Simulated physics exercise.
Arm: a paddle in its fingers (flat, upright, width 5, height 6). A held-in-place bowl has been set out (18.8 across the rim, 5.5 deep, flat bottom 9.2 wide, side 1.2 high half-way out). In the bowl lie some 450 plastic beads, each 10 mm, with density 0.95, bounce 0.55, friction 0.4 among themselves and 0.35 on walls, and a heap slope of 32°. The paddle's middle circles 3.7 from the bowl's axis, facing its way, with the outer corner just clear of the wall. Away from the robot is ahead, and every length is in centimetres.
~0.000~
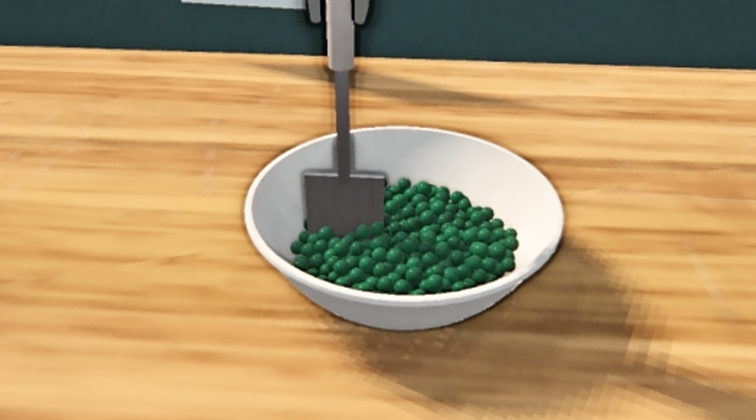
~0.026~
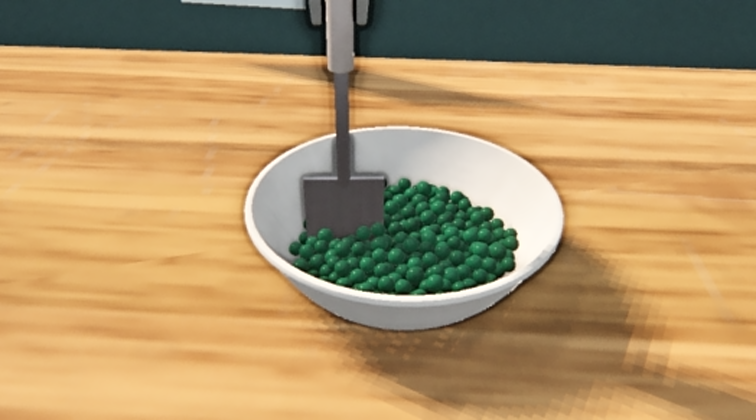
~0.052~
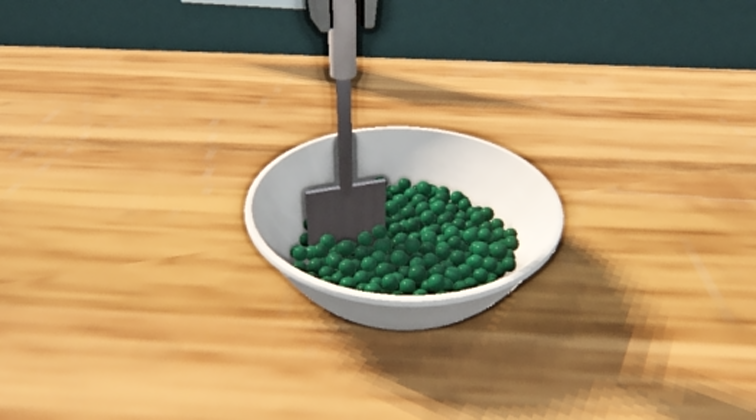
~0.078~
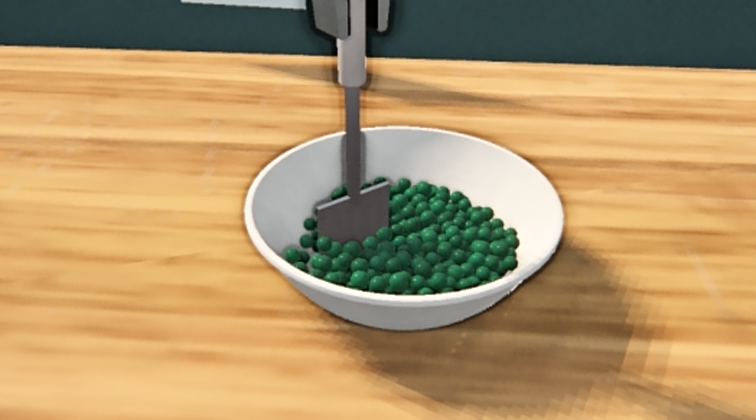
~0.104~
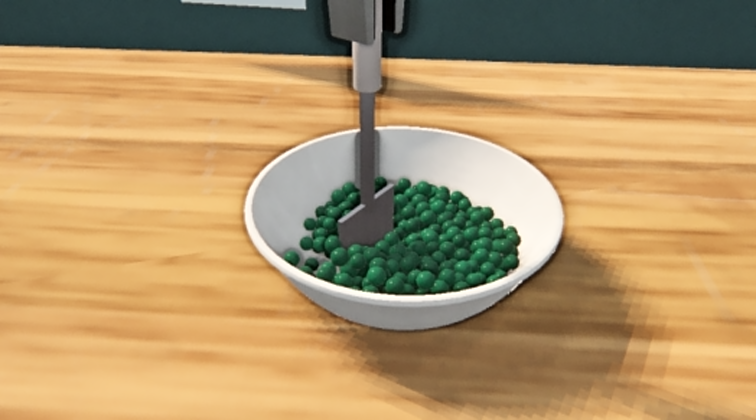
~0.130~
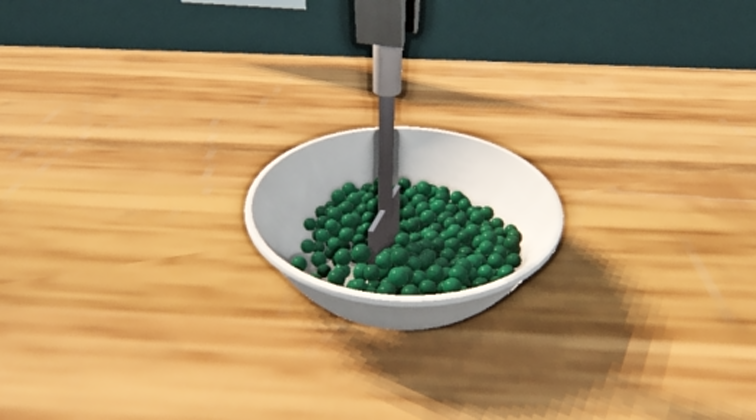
A robot-held flat paddle sweeping rightward through green beads in a white bowl, turning edge-on as the bowl stays still.
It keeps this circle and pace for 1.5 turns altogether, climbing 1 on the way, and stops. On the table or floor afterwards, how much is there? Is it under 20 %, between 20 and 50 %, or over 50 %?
Under 20 %.
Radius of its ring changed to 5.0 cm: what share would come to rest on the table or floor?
In that case some 15 %.
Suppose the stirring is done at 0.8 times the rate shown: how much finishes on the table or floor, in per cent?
That gives some 5 percent.
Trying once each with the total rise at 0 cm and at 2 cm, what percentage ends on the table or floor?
Around 20 percent, then 10 percent.
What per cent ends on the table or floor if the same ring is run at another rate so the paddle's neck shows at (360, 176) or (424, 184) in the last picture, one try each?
Roughly 0 per cent on the first try and 35 per cent on the second.
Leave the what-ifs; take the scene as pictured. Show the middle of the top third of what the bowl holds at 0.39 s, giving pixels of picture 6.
Centre of upper third: Approx. (409, 165) px.
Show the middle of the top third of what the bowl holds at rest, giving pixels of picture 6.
Close to (456, 222).
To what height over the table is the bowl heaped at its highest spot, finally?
The top sits some 5.0 cm up.
After 0.39 s, 256° round, highest piece 7 above the table; 416 in the bowl, 10 on the table or floor, 20 in flight or on the tool.
After 0.66 s, 76° round, highest piece 7 above the table; 392 in the bowl, 52 on the table or floor, 2 in flight or on the tool.
After 0.99 s, 180° round, highest piece 5 above the table; 389 in the bowl, 57 on the table or floor.
After 1.69 s, 180° round, highest piece 5 above the table; 389 in the bowl, 57 on the table or floor.
In the end, 389 in the bowl, 57 on the table or floor. That is 13 % on the table or floor.
